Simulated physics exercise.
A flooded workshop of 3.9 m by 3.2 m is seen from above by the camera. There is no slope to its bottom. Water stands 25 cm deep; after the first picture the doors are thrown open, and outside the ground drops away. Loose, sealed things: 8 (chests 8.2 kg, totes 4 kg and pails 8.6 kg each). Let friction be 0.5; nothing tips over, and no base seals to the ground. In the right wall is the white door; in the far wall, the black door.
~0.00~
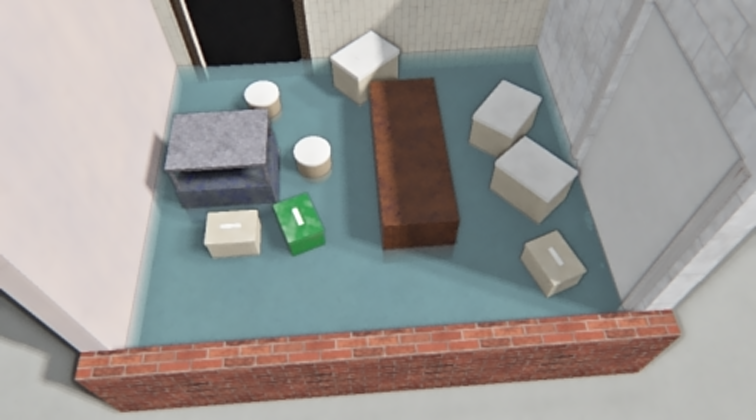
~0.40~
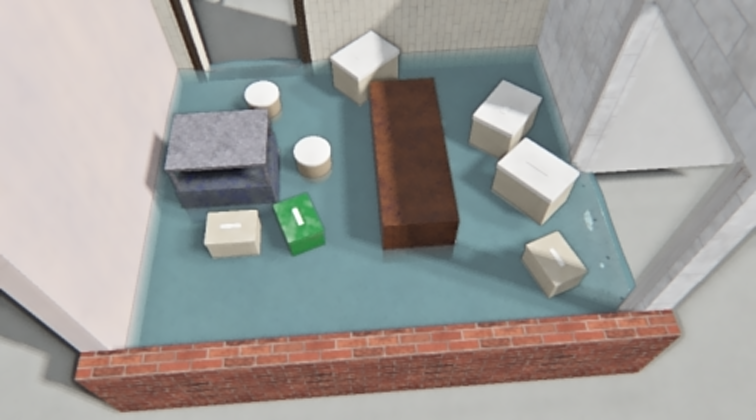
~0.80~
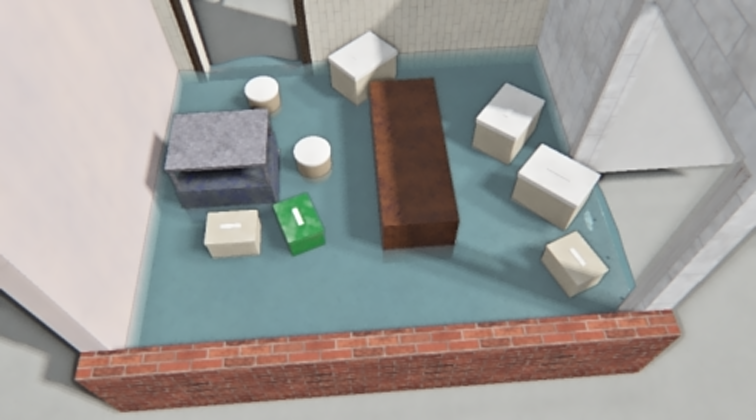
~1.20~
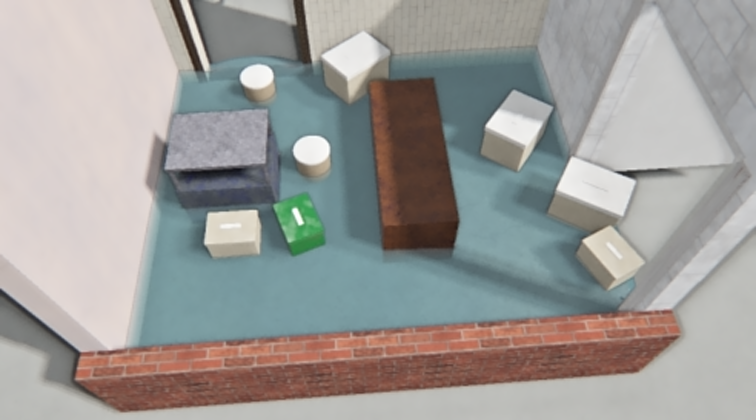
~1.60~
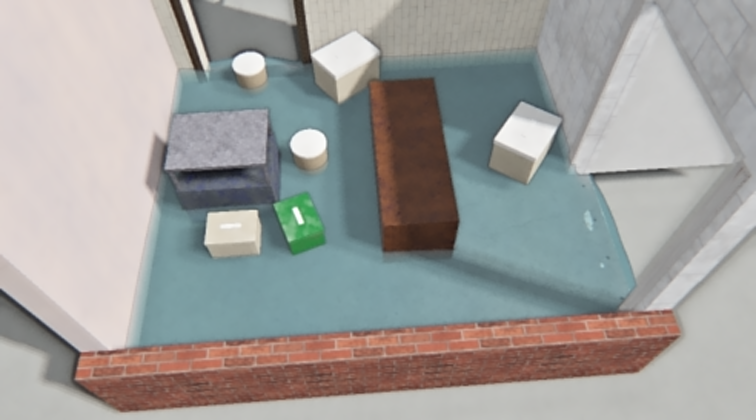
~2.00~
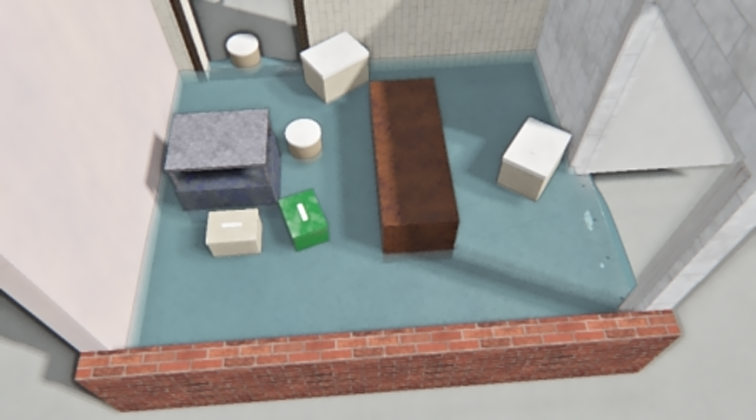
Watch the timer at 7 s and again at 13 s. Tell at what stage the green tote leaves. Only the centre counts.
Gone at the second check only.
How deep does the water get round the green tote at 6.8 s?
Around 10 cm.
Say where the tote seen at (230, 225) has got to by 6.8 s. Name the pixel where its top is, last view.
(320, 204).
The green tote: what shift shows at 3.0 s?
30 cm, give or take.
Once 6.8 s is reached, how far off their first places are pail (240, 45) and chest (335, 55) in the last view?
In order: Gone out, then gone out.
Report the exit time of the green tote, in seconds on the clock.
Estimate: Close to 11.5 s.
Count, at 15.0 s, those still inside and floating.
Count: 1.
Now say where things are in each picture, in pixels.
The green tote at (298, 217), afloat; 25 cm deep round most things; 0 of 8 have shifted, in the first frame.
The green tote at (298, 217), afloat; about 2670 L in view; 0 of 8 have shifted, in the second frame.
The green tote at (298, 217) floats; about 2550 L in view; 3 of 8 have shifted, in the third frame.
The green tote at (298, 217), afloat; about 2420 L in view; 5 of 8 have shifted, in the fourth frame.
The green tote at (298, 216) floats; about 2300 L in view; 6 of 8 have shifted, in the fifth frame.
The green tote at (303, 213), afloat, 7 cm from its start; about 2180 L in view; 7 of 8 have shifted, in the sixth frame.
After 3.0 s the green tote is near (323, 197), 0.3 m from its start, afloat; 3 of 8 are out; 5 afloat.
After 6.8 s the green tote is near (334, 127), 1.1 m from its start, afloat; 6 of 8 are out; 2 afloat.
After 11.0 s the green tote is near (274, 58), 2.2 m from its start, afloat; 6 of 8 are out; 2 afloat.
After 15.0 s the green tote has gone out (at 11.3 s); 7 of 8 are out; 1 afloat.
